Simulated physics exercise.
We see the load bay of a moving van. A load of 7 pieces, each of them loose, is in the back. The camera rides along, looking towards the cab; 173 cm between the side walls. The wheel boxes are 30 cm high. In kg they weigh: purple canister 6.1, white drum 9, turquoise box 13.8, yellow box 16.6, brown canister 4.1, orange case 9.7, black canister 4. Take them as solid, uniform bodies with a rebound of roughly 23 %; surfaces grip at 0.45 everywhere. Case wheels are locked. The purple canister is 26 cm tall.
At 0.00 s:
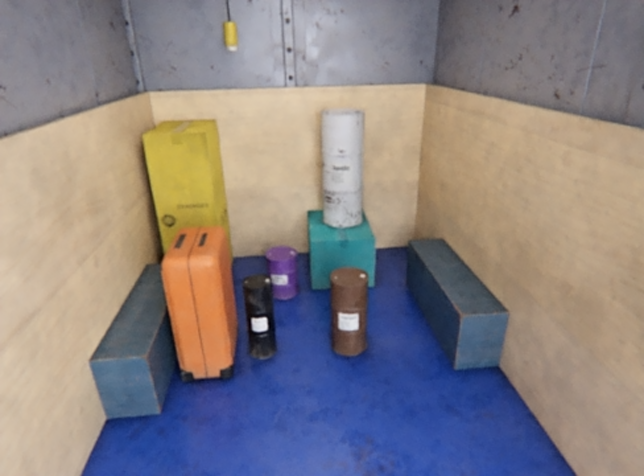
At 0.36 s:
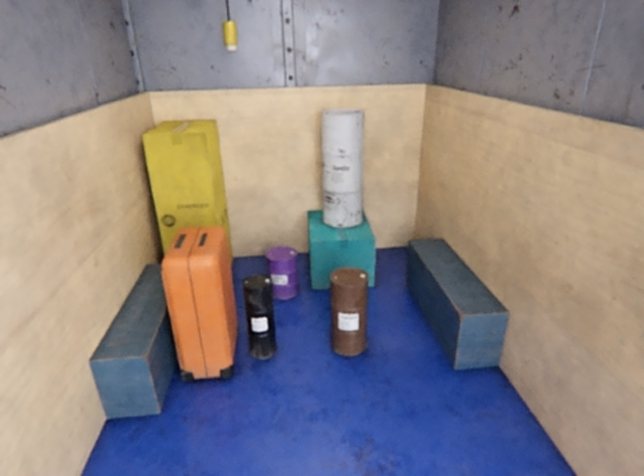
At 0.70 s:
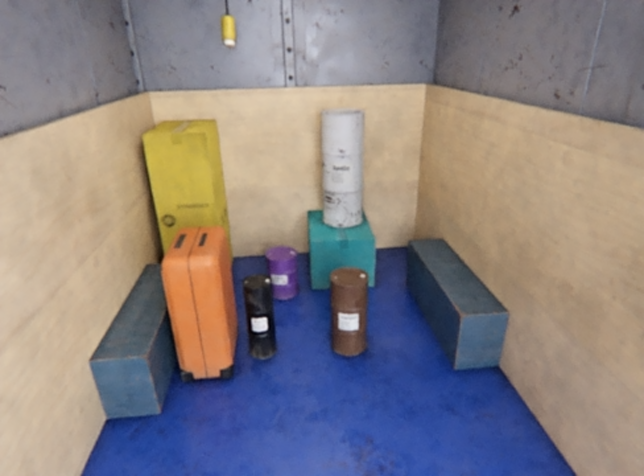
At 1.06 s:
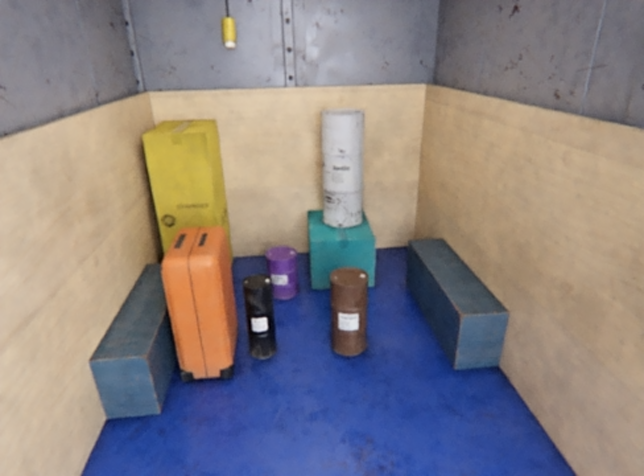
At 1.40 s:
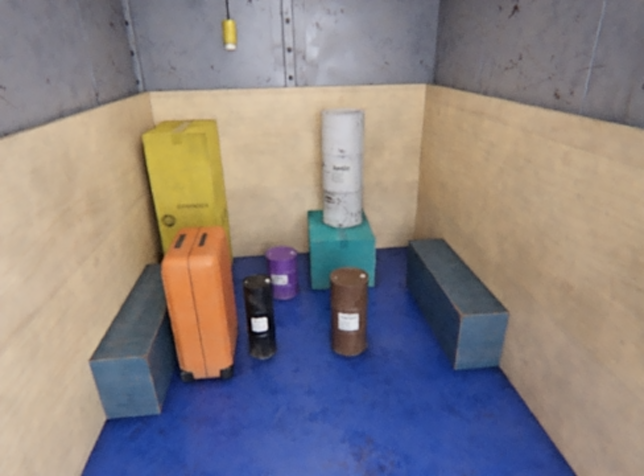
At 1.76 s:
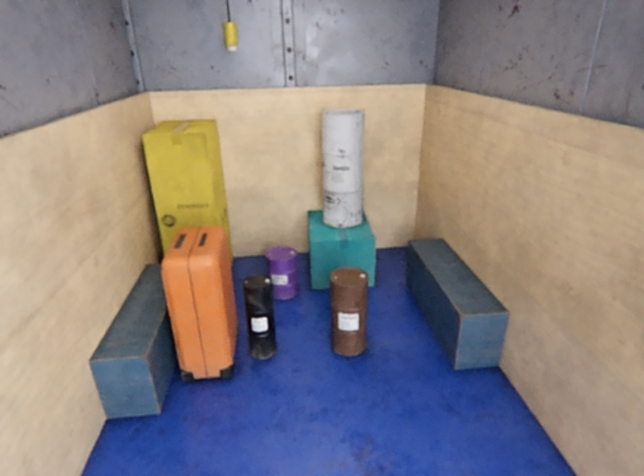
At the start, a white drum stands on a turquoise box in the van's load bay, with a yellow box, an orange case and purple, black and brown canisters nearby. The small yellow fitting hanging above sways slightly, then swings back, while the whole load stays still throughout.
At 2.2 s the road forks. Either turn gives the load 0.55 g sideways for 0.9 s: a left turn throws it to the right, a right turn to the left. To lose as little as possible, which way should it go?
Less is lost turning right.
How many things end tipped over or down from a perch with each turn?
Turning left 3, turning right 2.
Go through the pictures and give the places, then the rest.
Steady run; purple canister (283, 272); white drum (343, 168), in the first picture.
Load feels 0.24 g backwards; brown canister (349, 311); orange case (205, 301), in the second picture.
Load feels 0.24 g backwards; black canister (260, 317); turquoise box (339, 246), in the third picture.
Load feels 0.24 g backwards; yellow box (195, 206); brown canister (349, 311), in the fourth picture.
Load feels 0.10 g backwards; orange case (205, 301); black canister (260, 317), in the fifth picture.
Steady run; purple canister (283, 272); white drum (343, 168), in the sixth picture.
Turning left. At 2.76 s, load feels 0.55 g right; white drum 11° off upright near (359, 165); purple canister moved 5 cm near (292, 272); black canister 40° off upright.
After 2.96 s, load feels 0.31 g right; white drum 34° off upright near (385, 164); purple canister moved 13 cm near (305, 271); orange case 59° off upright.
After 3.26 s, steady run; white drum 13° off upright near (400, 169); purple canister moved 14 cm near (306, 271); orange case on its side.
In the end (4.8 s), toppled in the back, yellow box, orange case and black canister; not toppled but over 15 cm from the start, white drum and brown canister; the other 2 under 15 cm from the start. At the end, from the last picture's camera, purple canister near (306, 271), white drum near (400, 169).
Turning right instead, white drum and brown canister tipped over or down from a perch, 2 of 7 in all.
